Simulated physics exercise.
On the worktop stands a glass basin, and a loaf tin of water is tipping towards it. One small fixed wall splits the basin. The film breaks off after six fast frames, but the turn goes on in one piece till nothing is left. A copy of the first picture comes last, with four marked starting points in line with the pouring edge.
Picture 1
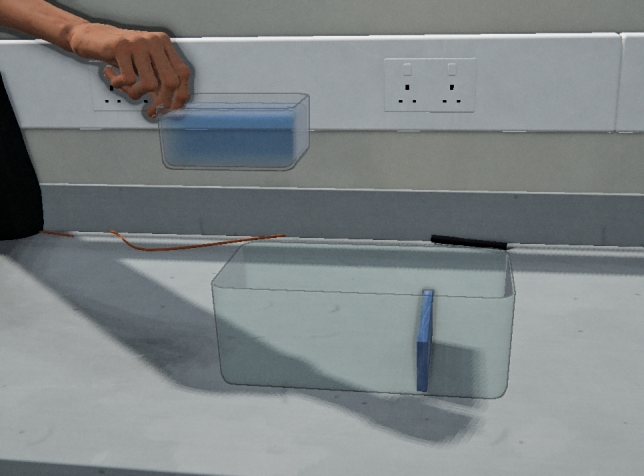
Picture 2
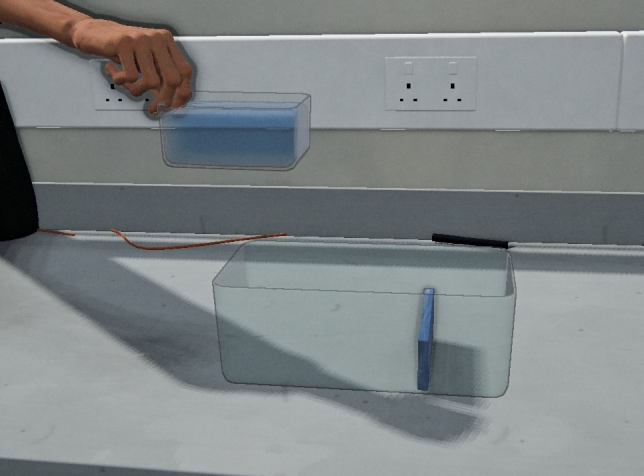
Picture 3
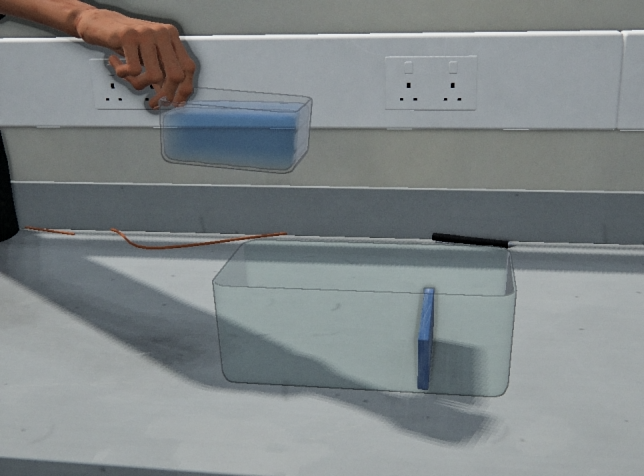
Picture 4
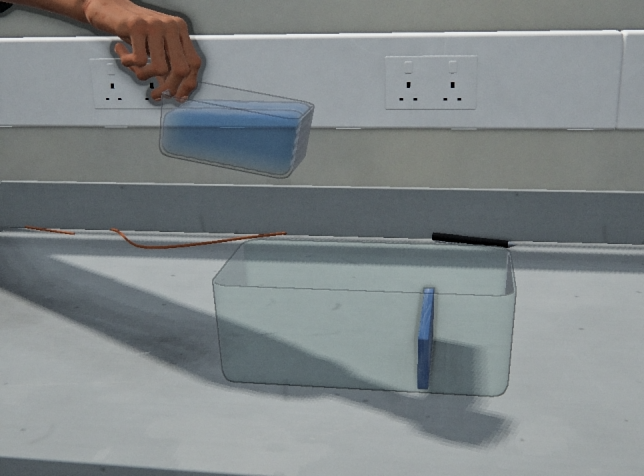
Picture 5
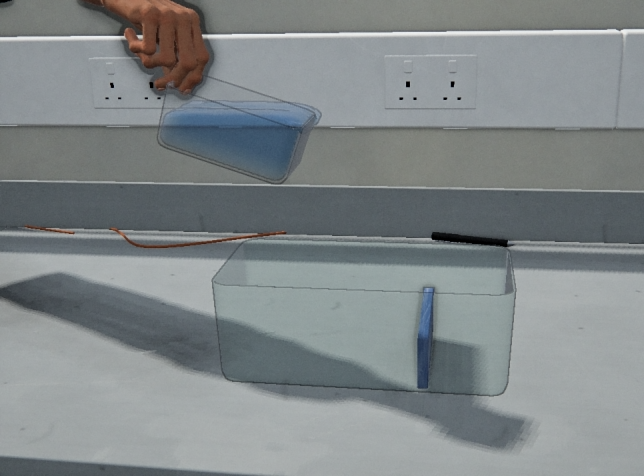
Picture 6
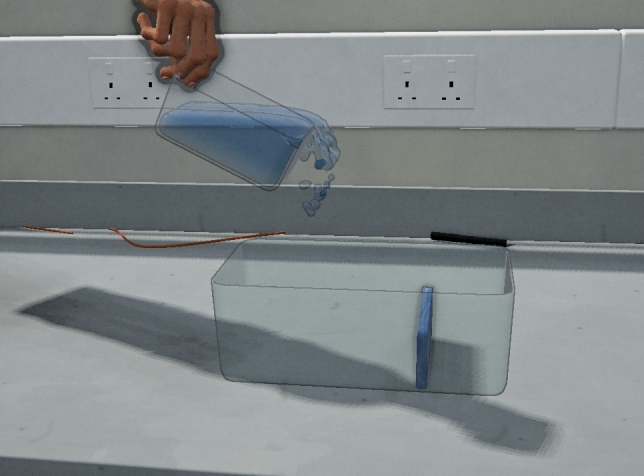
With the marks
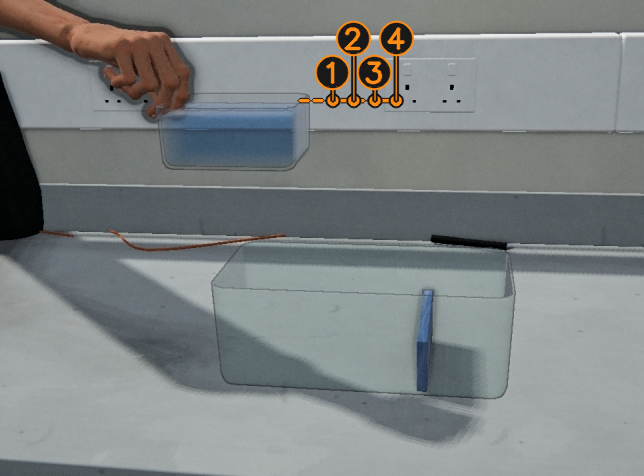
On a worktop, a hand tilts a clear container rightward until water pours over its lip.
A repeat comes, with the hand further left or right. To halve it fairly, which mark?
Place 2.
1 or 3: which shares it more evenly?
3 it is.
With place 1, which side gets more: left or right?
The left side.
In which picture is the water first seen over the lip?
Picture 5.
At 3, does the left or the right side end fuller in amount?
More ends on the right.
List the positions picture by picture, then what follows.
In the first frame, upright, lip at (300, 100); basin from (222, 380) to (507, 396); top of the wall at (426, 314); nothing has left yet.
In the second frame, upright, lip at (301, 100); nothing has left yet.
In the third frame, tipped about 5°, lip at (303, 104); nothing has left yet.
In the fourth frame, tipped about 10°, lip at (305, 110); nothing has left yet.
In the fifth frame, tipped about 18°, lip at (307, 119); water is over the lip, down to (312, 125).
In the sixth frame, tipped about 27°, lip at (307, 131); water is over the lip, down to (318, 204).
In orange, 1 at (332, 100); 2 at (353, 100); 3 at (374, 100); 4 at (396, 100).
With 1, about 78 % ends left of the wall and 20 % right of it.
With 2, about 45 % ends left of the wall and 54 % right of it.
With 3, about 30 % ends left of the wall and 68 % right of it.
With 4, about 28 % ends left of the wall and 70 % right of it.
